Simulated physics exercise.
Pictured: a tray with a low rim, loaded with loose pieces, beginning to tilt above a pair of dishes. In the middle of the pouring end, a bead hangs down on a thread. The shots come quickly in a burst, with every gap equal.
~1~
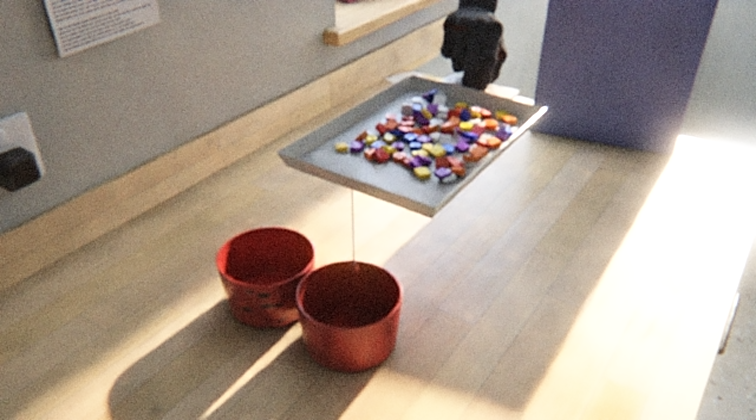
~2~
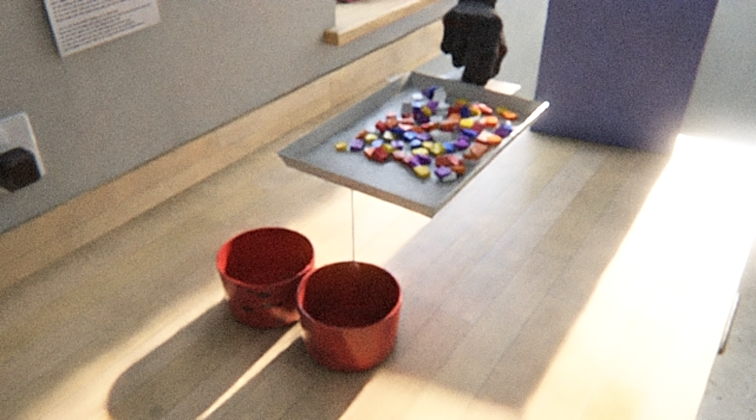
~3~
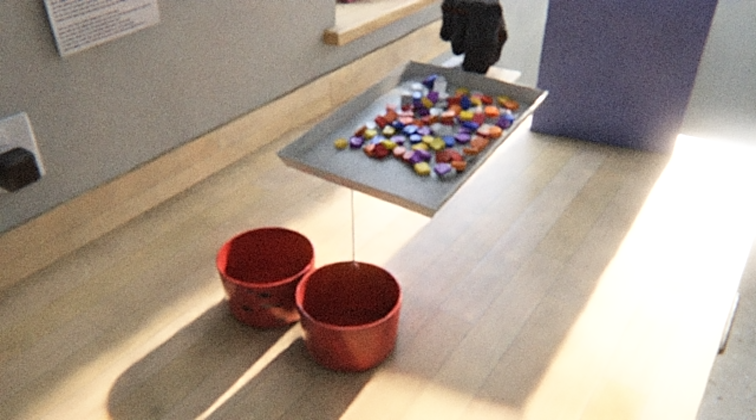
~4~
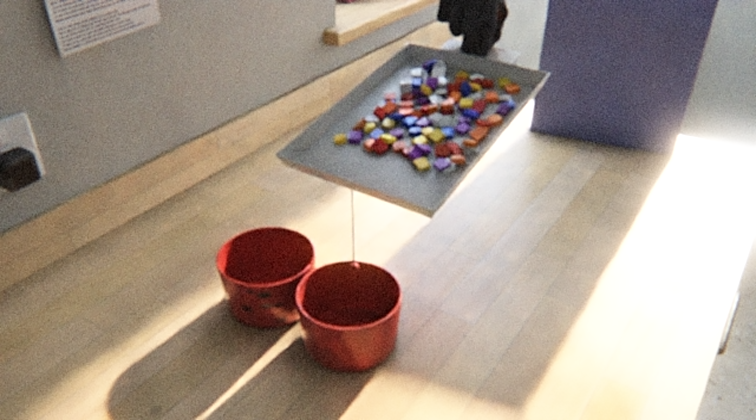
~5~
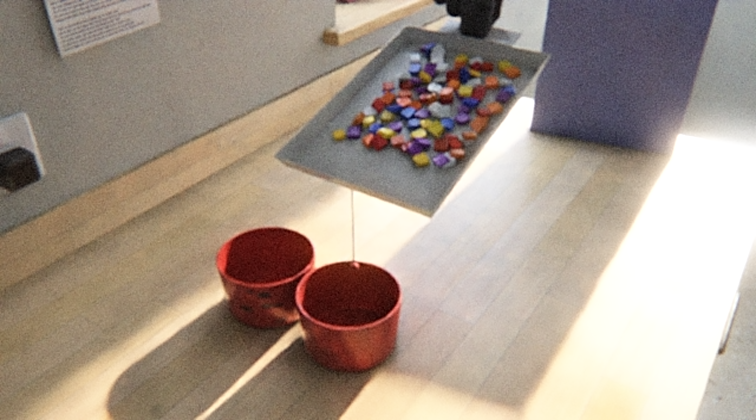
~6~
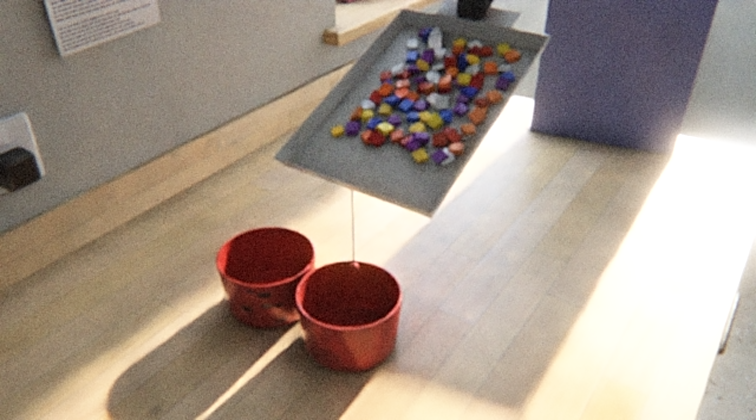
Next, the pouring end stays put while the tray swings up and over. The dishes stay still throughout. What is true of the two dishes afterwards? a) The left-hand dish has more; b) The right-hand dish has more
(b) The right-hand dish has more.
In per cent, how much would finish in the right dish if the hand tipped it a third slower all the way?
Estimate: Some 50%.
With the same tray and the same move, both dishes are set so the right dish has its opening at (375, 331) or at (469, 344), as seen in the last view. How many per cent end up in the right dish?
The first try yields 50% and the second yields 0%.
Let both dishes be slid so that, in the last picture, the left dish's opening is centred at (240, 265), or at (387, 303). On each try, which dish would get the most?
The dish to the right, then the dish to the left.
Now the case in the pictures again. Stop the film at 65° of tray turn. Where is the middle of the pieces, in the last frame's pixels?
Roughly at (358, 185).
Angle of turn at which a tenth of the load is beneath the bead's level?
About 75 degrees.
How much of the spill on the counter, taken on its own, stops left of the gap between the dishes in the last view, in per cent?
Left share: Close to 50 %.
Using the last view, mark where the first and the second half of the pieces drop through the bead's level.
The opening part goes through (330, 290); what follows goes through (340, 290).
Soon after the last picture, tray tipped steeply; most on the tray; about a quarter in the air.
A little later, tray tipped past a quarter turn; a small part on the tray; about a quarter in the right dish; a small part in the left dish; about a third outside both; about a quarter in the air.
Later still, tray tipped past a quarter turn; about half in the right dish; a small part in the left dish; about half outside both.
At rest, tray tipped past a quarter turn; about half in the right dish; a small part in the left dish; about half outside both.
